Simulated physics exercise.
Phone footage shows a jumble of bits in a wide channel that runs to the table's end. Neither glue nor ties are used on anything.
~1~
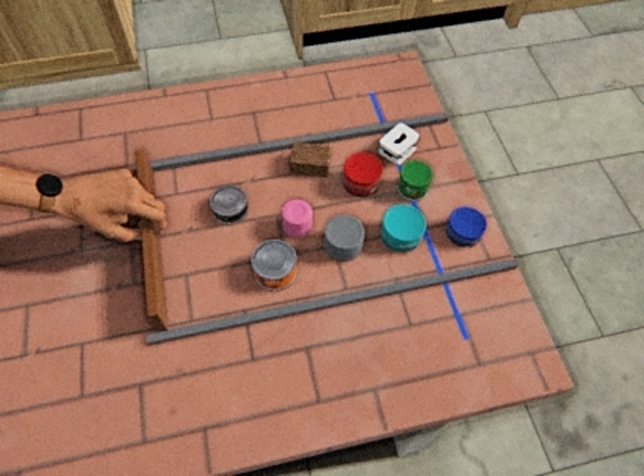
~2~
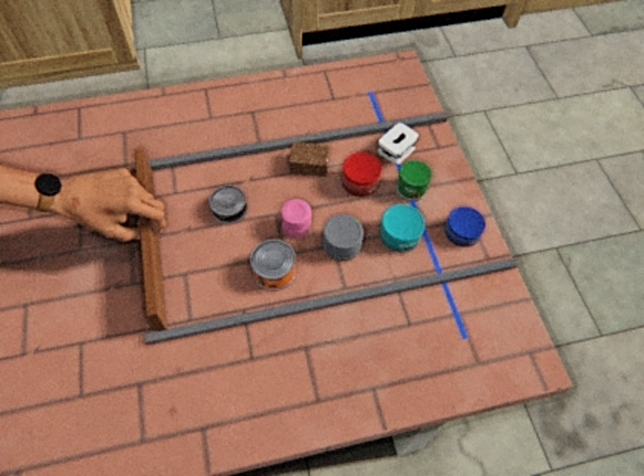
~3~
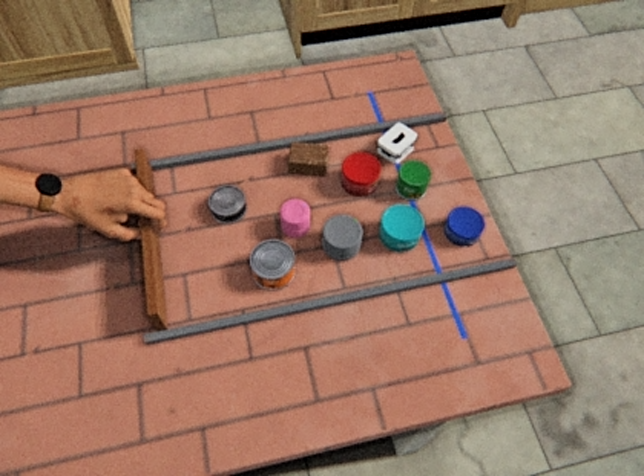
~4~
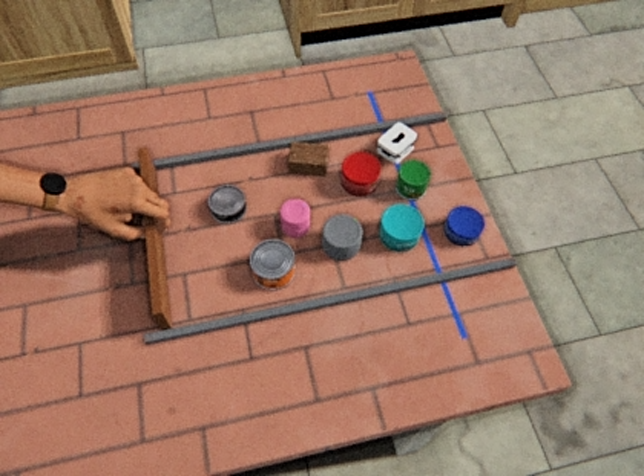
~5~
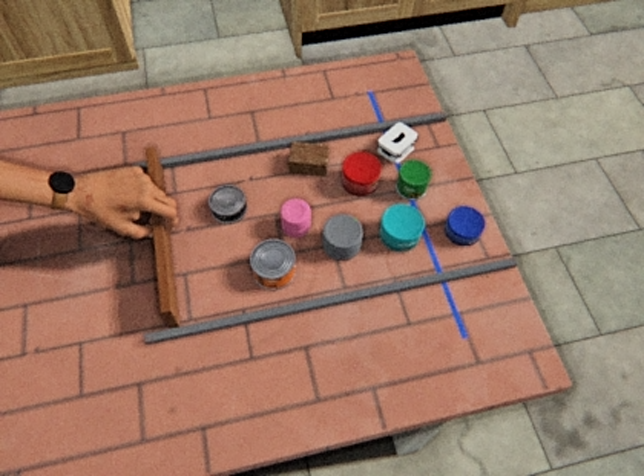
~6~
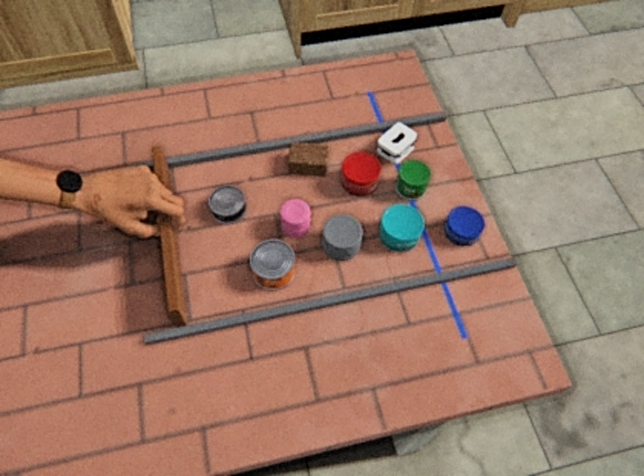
The video shows a hand holding a wooden board at the left of a channel on a brick-patterned table, then sliding it slightly right toward colourful tubs, tins and other small items, which stay practically still.
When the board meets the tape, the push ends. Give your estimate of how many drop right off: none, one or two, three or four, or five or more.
From what happens, the ones that come off the end make one or two in total.
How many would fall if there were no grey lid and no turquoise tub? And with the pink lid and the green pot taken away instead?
That gives 0 for the first pair taken away and 0 for the second.
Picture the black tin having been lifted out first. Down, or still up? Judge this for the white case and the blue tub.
Well, the white case is still there while the blue tub goes off the edge.
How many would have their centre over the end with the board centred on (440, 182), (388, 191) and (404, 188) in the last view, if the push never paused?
Place by place, 5, 1 and 1.
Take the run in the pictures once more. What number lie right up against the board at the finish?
It's 4.
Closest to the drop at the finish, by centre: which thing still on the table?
It's the turquoise tub that ends nearest.
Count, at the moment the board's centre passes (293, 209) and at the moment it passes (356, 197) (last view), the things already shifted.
The first count is 4, and then it's 10.
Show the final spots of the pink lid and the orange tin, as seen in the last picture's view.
About (427, 192), and about (450, 234).
A little later, none off yet; blue tub at rest near (464, 226); green pot at rest near (413, 181); white case at rest near (396, 144).
Next, none off yet; blue tub shifted about its own width near (494, 230); green pot shifted about its own width near (436, 185); white case shifted a little near (410, 137).
When it is over, the number that fall off is one or two; down, blue tub.
